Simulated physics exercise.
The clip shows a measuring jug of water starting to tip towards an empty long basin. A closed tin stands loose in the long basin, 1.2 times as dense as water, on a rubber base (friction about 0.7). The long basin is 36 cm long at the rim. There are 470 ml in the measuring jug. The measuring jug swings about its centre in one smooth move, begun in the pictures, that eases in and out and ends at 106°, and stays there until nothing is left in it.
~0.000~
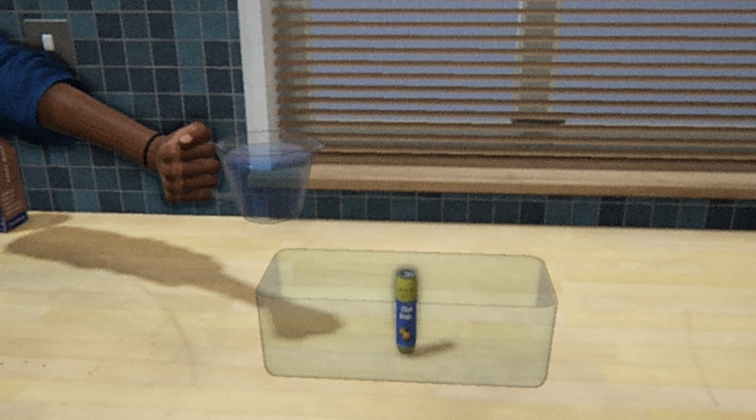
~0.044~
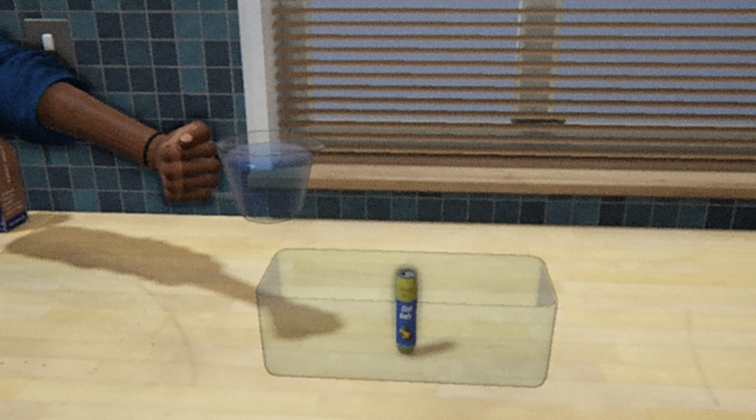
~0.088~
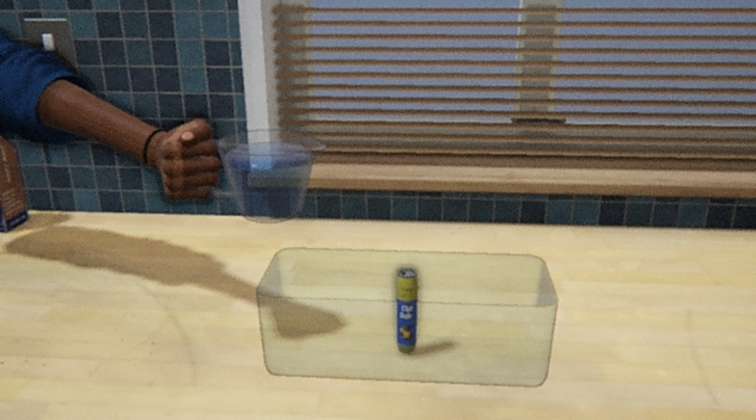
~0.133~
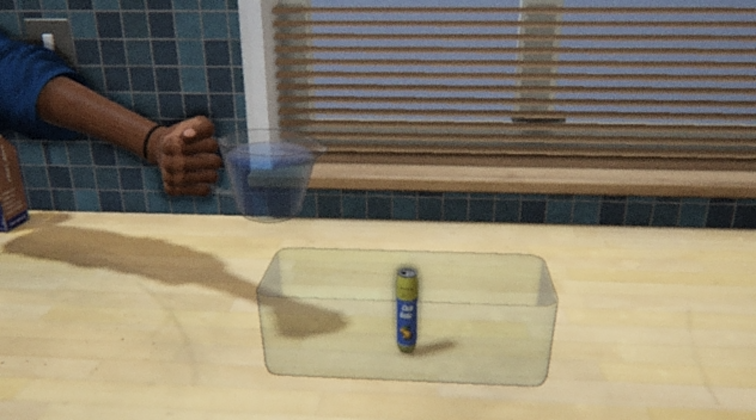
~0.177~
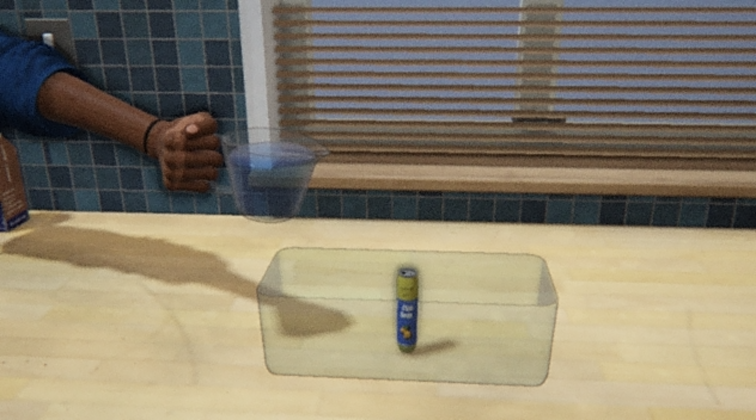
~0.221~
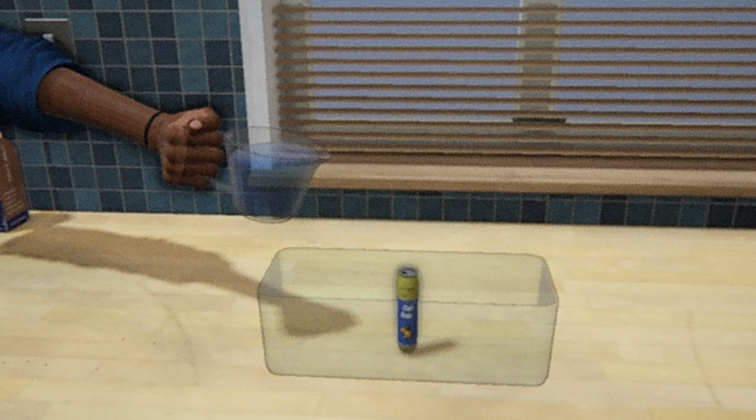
The footage shows a hand at the left holding a clear jug of blue-tinted water above a worktop, then gradually tilting it slightly to the right, while a small blue and yellow tin stands still in a long, clear basin.
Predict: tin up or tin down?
It keeps standing.
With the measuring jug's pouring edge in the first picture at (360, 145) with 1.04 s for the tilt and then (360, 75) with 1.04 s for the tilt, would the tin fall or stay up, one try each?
First it falls; then it topples.
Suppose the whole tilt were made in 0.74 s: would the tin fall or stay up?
Then it stays up.
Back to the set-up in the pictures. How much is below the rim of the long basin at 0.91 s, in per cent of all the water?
About 84 per cent.
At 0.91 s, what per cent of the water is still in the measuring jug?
Some 7 per cent.
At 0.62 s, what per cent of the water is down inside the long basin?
Near 14 in a hundred.
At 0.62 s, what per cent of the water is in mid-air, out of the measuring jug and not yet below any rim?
Near 26 in a hundred.
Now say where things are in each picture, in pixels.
It leans 0°; its right rim is at (325, 145); the water meets the walls at (226, 152) and (313, 153); the long basin's rim runs from (267, 272) to (550, 282); the tin's top is at (407, 277), in the first picture.
It leans 0°; its right rim is at (326, 146); the water meets the walls at (227, 151) and (313, 153), in the second picture.
It leans 2°; its right rim is at (327, 147); the water meets the walls at (228, 150) and (314, 154), in the third picture.
It leans 4°; its right rim is at (328, 149); the water meets the walls at (229, 150) and (315, 154), in the fourth picture.
It leans 7°; its right rim is at (330, 152); the water meets the walls at (231, 150) and (318, 155), in the fifth picture.
It leans 11°; its right rim is at (332, 156); the water meets the walls at (233, 151) and (322, 156), in the sixth picture.
Then, 0.62 s in, the tilt is 68° and 60 per cent is still to pour; the tin stands where it began.
Then, 0.91 s in, the tilt is 102° and 7 per cent is still to pour; the tin stands where it began.
Then, 1.21 s in, the tilt is 106° and 0 per cent is still to pour; the tin stands where it began.
Then, 1.54 s in, the tilt is 106° and 0 per cent is still to pour; the tin stands where it began.
Finally, the tin stands where it began.
